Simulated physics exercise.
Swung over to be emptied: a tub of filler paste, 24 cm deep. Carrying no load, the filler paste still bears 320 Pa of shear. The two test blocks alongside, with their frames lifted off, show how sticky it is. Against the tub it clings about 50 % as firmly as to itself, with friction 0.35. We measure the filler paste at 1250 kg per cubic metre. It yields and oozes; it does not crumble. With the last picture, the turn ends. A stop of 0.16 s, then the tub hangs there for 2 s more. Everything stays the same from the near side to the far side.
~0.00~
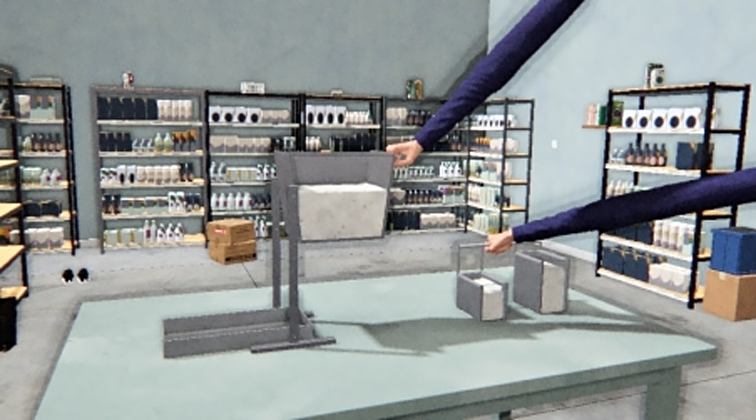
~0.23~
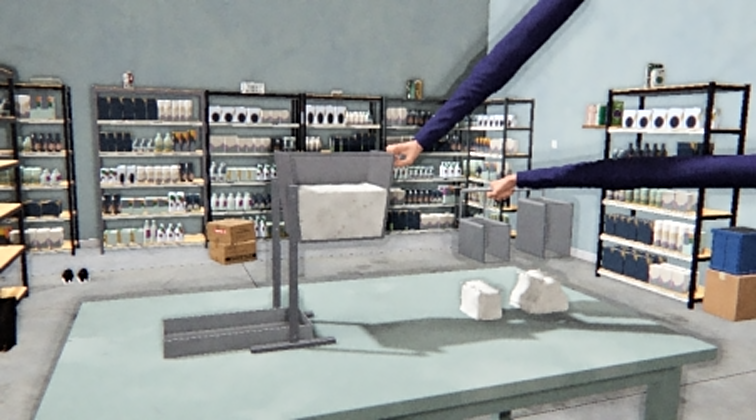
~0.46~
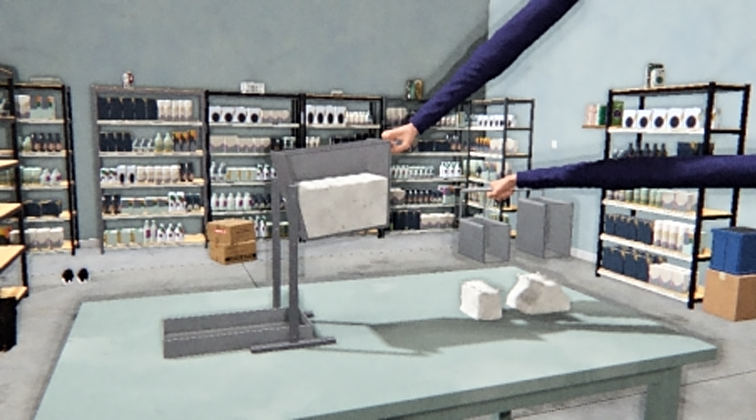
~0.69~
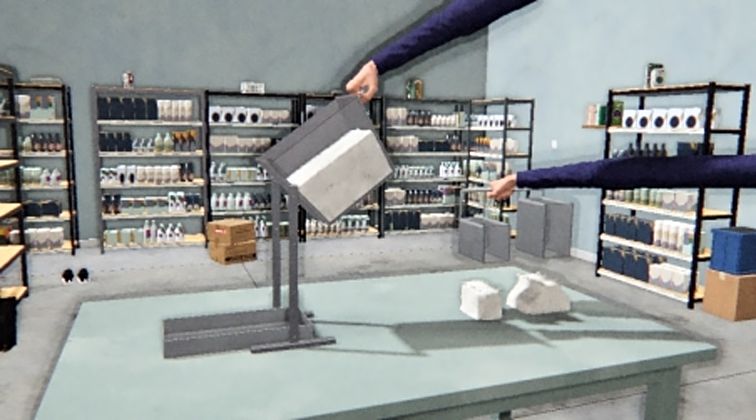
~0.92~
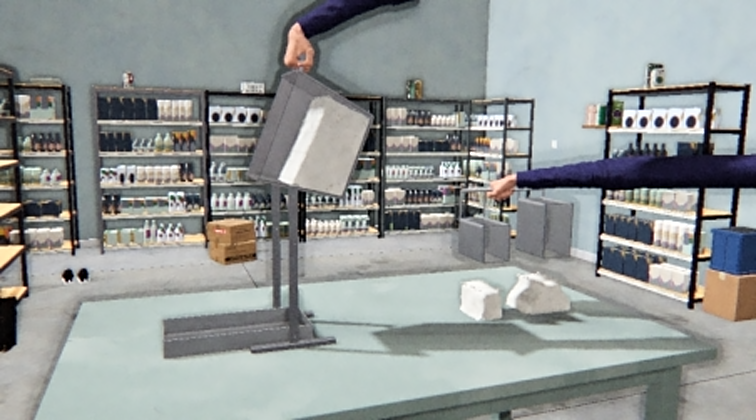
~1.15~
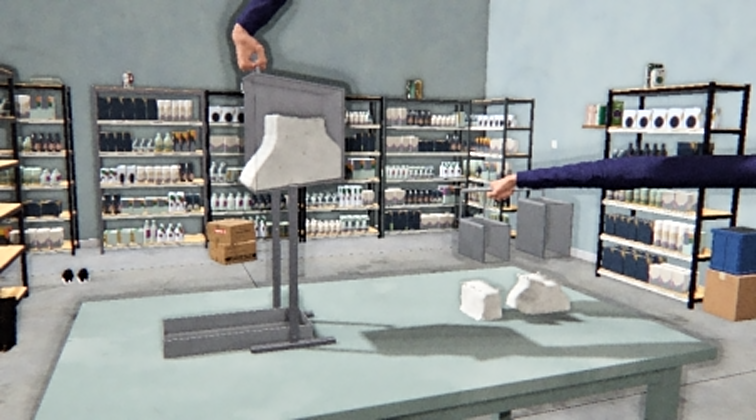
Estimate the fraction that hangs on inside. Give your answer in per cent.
I would say roughly 40 per cent.
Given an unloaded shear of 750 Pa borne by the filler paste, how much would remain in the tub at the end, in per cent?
65 %.
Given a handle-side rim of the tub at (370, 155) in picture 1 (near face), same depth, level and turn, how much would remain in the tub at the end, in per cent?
Then near 55 % stays in the tub.
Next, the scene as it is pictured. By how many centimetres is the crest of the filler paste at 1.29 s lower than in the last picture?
About 7 cm.
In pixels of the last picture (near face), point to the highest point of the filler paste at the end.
Around (312, 158).
After 1.29 s, the tub is at 90 degrees and holds 71 %.
After 1.46 s, the tub is at 90 degrees and holds 46 %.
After 1.63 s, the tub is at 90 degrees and holds 40 %.
After 1.80 s, the tub is at 90 degrees and holds 40 %.
After 3.15 s, the tub is at 90 degrees and holds 40 %.
